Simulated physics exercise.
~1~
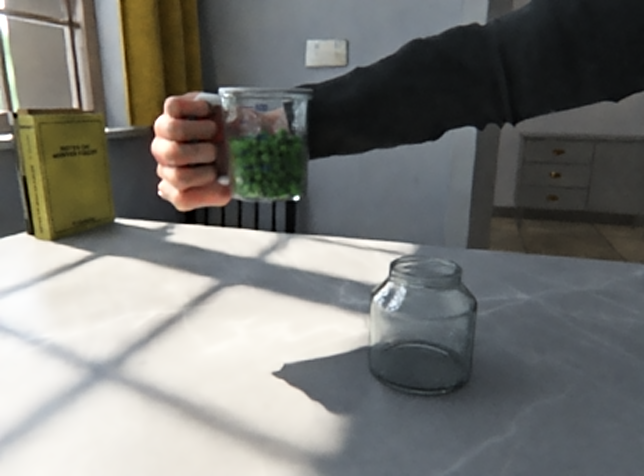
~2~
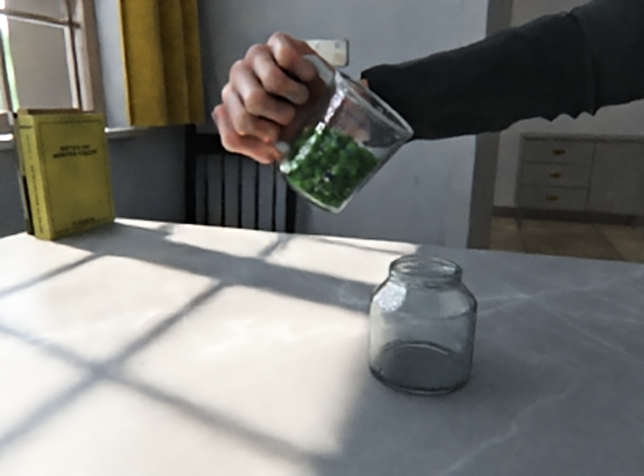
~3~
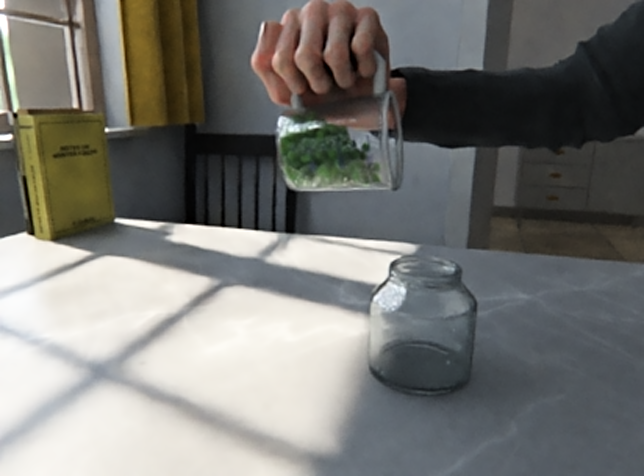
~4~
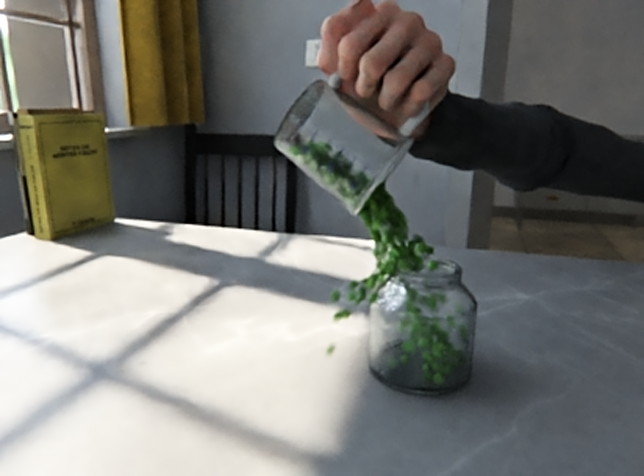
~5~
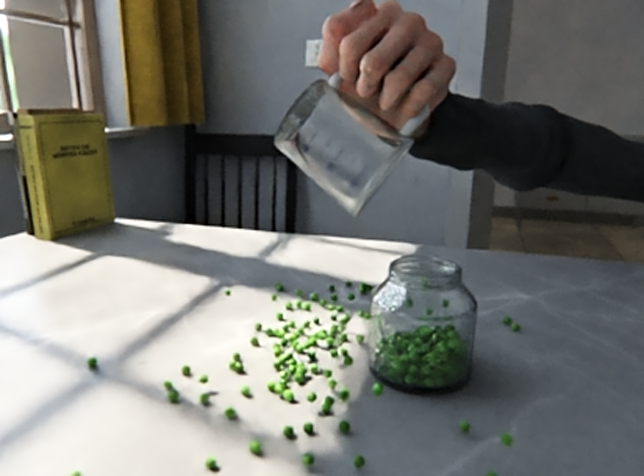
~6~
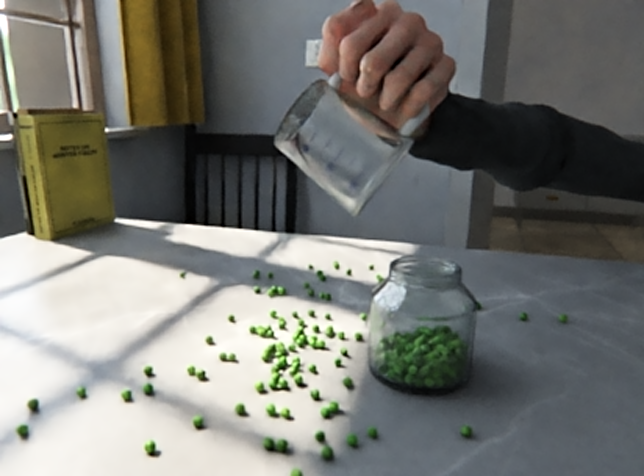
On a sunlit marble-look tabletop near a window, a hand tips a clear measuring cup of green peas over an open glass jar until it is empty; most land inside, while many others scatter and roll across the table.
